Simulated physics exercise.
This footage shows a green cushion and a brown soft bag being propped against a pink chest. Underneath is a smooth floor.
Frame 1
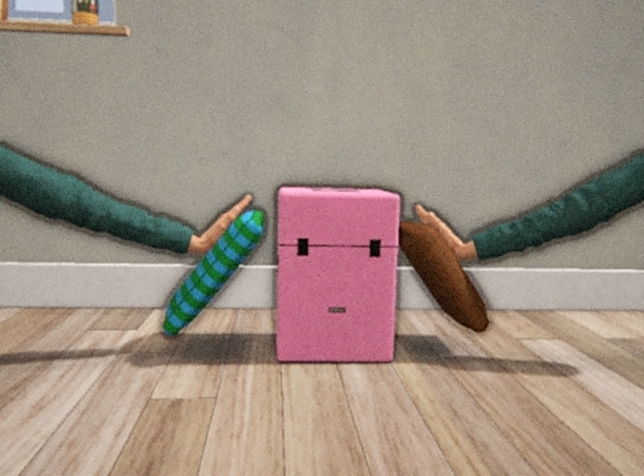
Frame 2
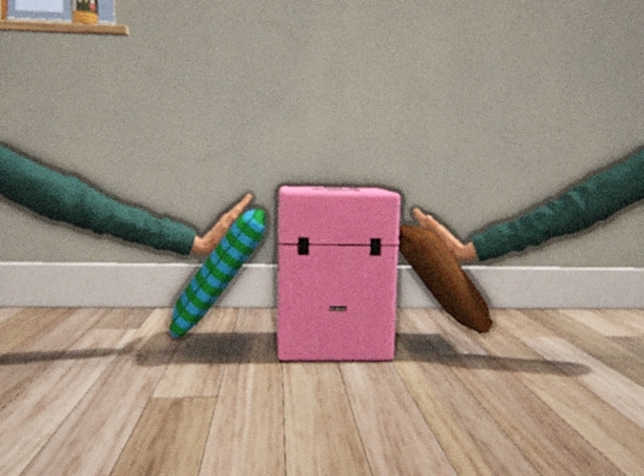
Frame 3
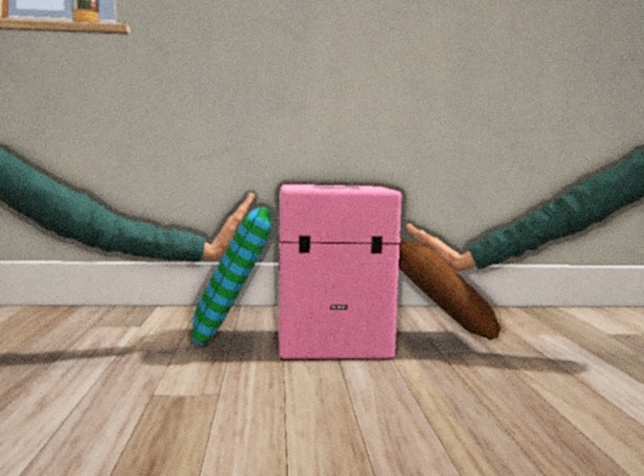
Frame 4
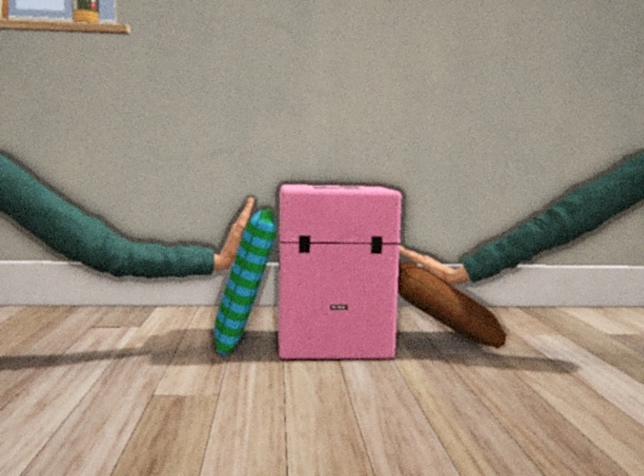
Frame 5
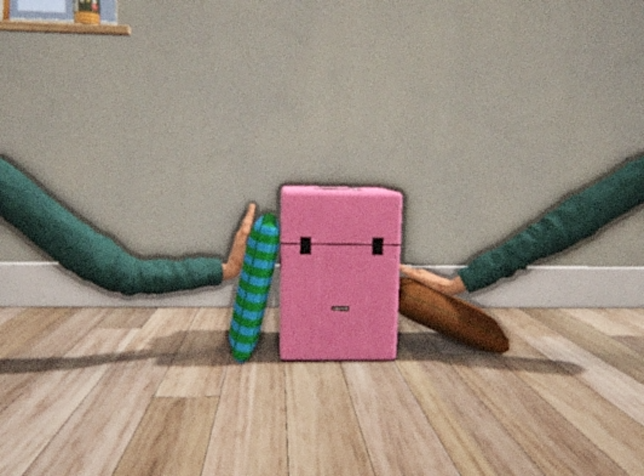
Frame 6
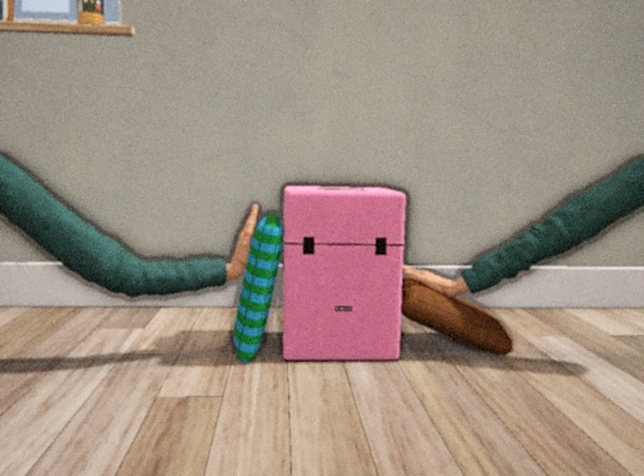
On a wooden floor, two green-sleeved arms pressed a striped green cushion and a brown bag against a pink chest; the cushion's foot slid inward until nearly upright, while the bag sank to a low slant.
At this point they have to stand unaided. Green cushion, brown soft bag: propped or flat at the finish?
Green cushion propped; brown soft bag flat.
Then, 0.26 s on from there, cushion propped as before near (260, 283); soft bag flat on the floor near (448, 329).
Then, 0.56 s on from there, cushion propped as before near (260, 283); soft bag flat on the floor near (447, 330).
In the end, cushion propped as before near (260, 283); soft bag flat on the floor near (448, 330). The green cushion keeps leaning and the brown soft bag slumps to the floor.
